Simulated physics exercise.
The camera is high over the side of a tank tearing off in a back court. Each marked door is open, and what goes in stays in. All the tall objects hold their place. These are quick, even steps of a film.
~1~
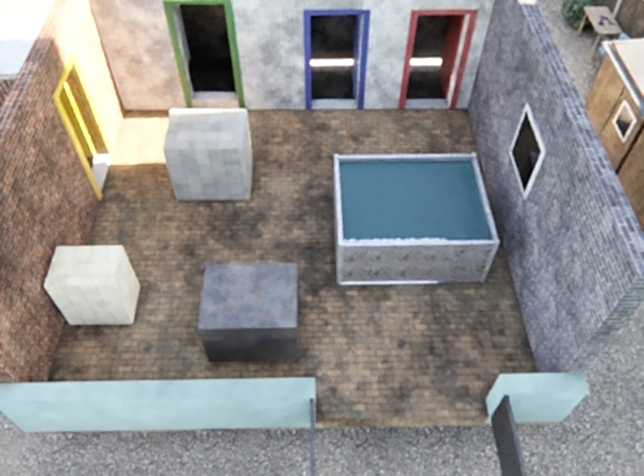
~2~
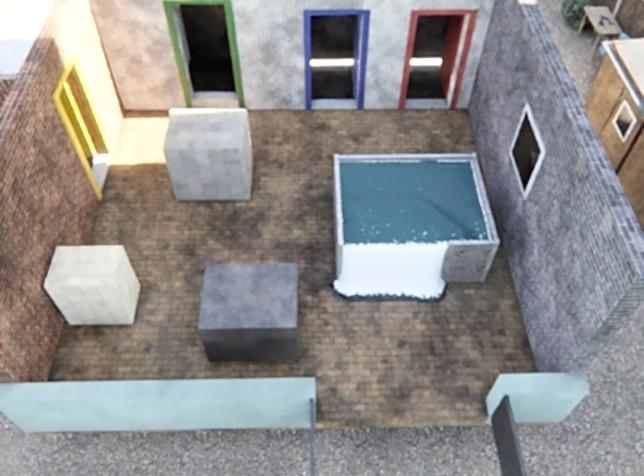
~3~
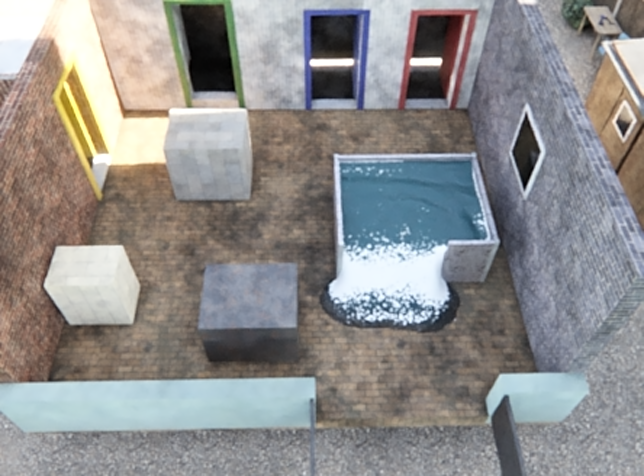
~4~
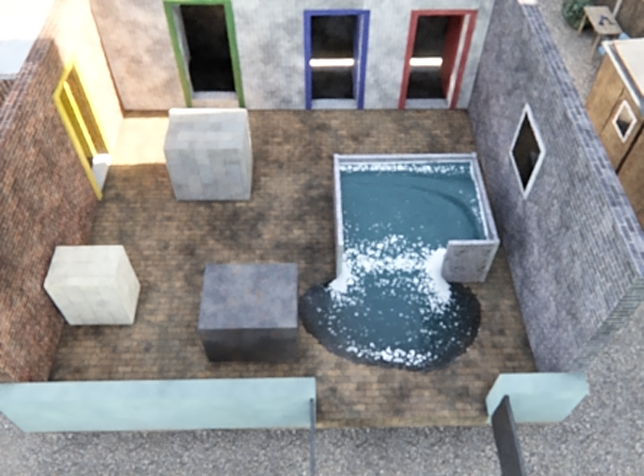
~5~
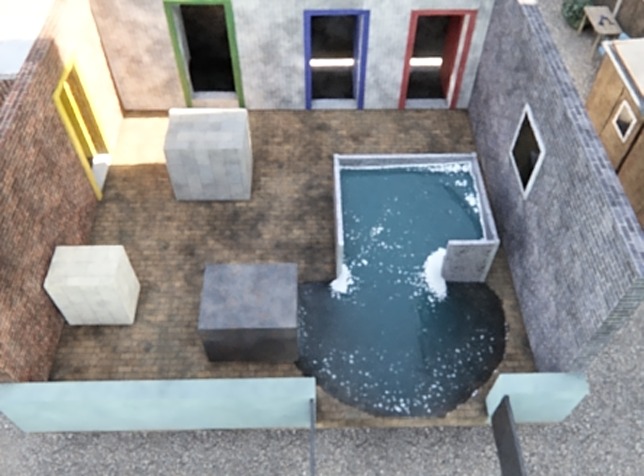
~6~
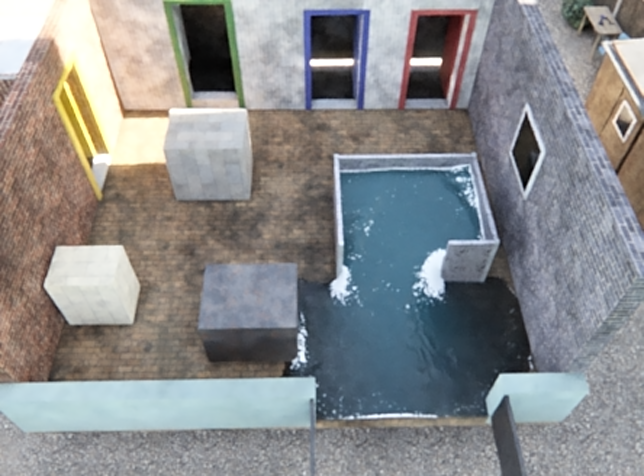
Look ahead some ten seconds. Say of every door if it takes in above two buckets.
The green door stays under that; the blue door stays under that; the red door stays under that; the yellow door stays under that.
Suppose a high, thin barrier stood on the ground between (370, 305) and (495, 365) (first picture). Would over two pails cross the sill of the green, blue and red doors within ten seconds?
Then: Green door is under; blue door lets less in; red door floods.
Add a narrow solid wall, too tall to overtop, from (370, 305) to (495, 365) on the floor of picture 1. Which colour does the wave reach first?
It is the red one.
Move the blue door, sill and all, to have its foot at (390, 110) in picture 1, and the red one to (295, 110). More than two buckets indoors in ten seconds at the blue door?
My reading: The blue door keeps below it.
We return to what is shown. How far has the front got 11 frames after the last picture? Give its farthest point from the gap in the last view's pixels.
Close to (69, 405).
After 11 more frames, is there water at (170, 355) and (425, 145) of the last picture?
In that order: Wet, clear.
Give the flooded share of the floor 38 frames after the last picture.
I make it 45 per cent.
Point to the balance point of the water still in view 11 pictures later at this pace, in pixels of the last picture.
At about (385, 279).
A moment on, water covers 20 % of the floor; the green door not reached, the blue door not reached, the red door not reached, the yellow door not reached.
Next, water covers 25 % of the floor; the green door not reached, the blue door not reached, the red door not reached, the yellow door not reached.
Then, water covers 35 % of the floor; the green door not reached, the blue door not reached, the red door not reached, the yellow door not reached.
Later, water covers 45 % of the floor; the green door not reached, the blue door not reached, the red door not reached, the yellow door wet at the sill, nothing in.
In the end, water covers 60 % of the floor; the green door not reached, the blue door not reached, the red door wet at the sill, nothing in, the yellow door wet at the sill, nothing in.
